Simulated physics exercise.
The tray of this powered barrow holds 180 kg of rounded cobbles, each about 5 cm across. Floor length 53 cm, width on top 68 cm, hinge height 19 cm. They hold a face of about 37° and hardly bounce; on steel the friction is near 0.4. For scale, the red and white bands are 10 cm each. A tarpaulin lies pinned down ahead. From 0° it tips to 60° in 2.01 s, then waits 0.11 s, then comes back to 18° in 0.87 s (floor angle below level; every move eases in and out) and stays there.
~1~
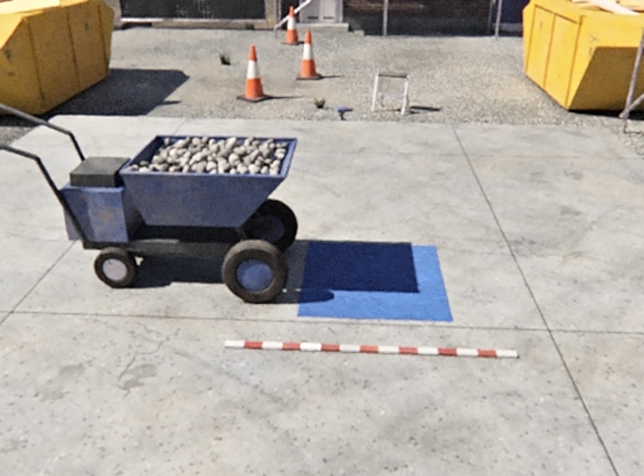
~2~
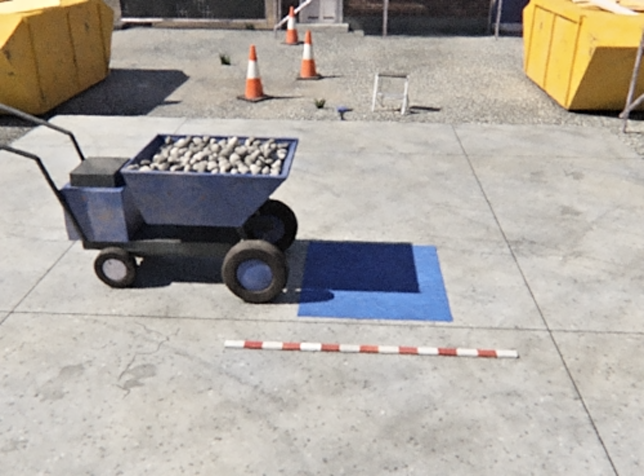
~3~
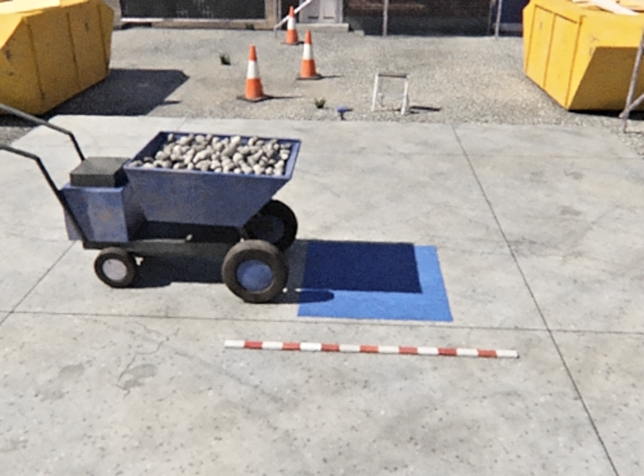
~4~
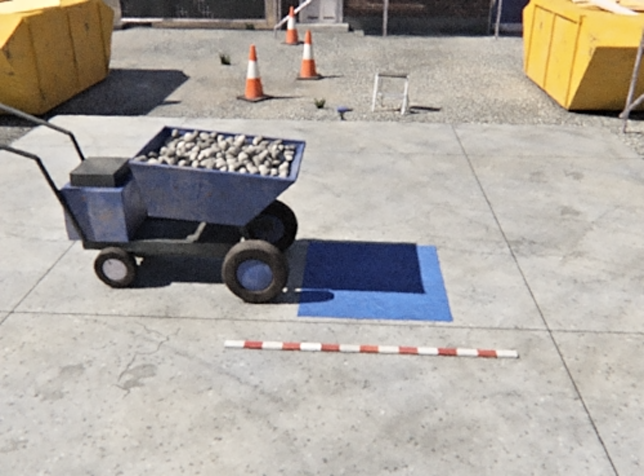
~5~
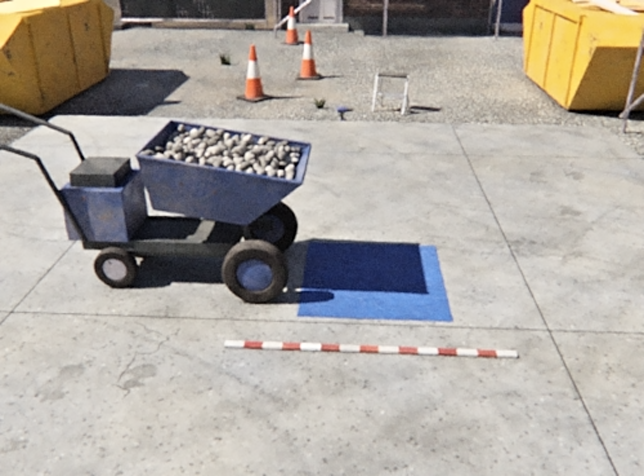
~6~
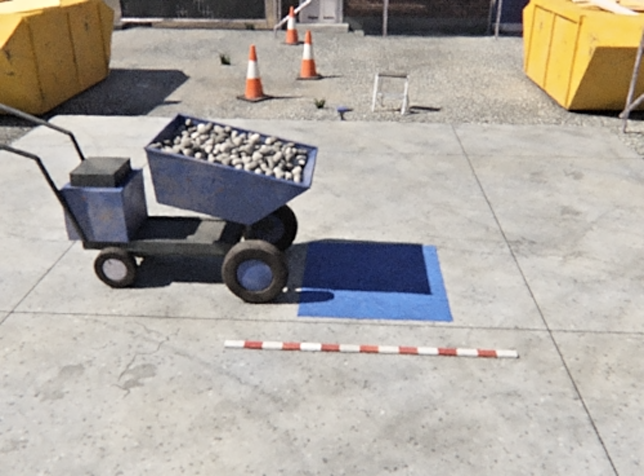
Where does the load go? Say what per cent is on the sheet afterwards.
Roughly 45 per cent ends on the sheet.
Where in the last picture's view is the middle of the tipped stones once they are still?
Near (403, 274).
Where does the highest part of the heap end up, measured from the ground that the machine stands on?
Some 16 cm above that level.
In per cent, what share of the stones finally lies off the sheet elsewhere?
Near 15 in a hundred.
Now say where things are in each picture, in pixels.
Lip at (286, 177), floor tilted 0°, highest stones at (241, 145), in the first picture.
Lip at (287, 177), floor tilted 1°, highest stones at (232, 145), in the second picture.
Lip at (291, 179), floor tilted 2°, highest stones at (222, 143), in the third picture.
The tray is at 5°, its lip at (296, 181); the top of the load is at (202, 139), in the fourth picture.
The tray is at 9°, its lip at (302, 184); the top of the load is at (203, 134), in the fifth picture.
Lip at (310, 188), floor tilted 13°, highest stones at (201, 131), in the sixth picture.
A little later the floor is at 51°; 99 % in the tray, 1 % on the sheet; the foremost stones are at (367, 221).
Then the floor is at 60°; 69 % in the tray, 29 % on the sheet, 2 % off the sheet elsewhere; the foremost stones are at (450, 291).
Later still the floor is at 18°; 40 % in the tray, 1 % short of the sheet, 43 % on the sheet, 16 % off the sheet elsewhere; the foremost stones are at (531, 274).
In the end the floor is at 18°; 40 % in the tray, 1 % short of the sheet, 43 % on the sheet, 16 % off the sheet elsewhere; the foremost stones are at (531, 274).
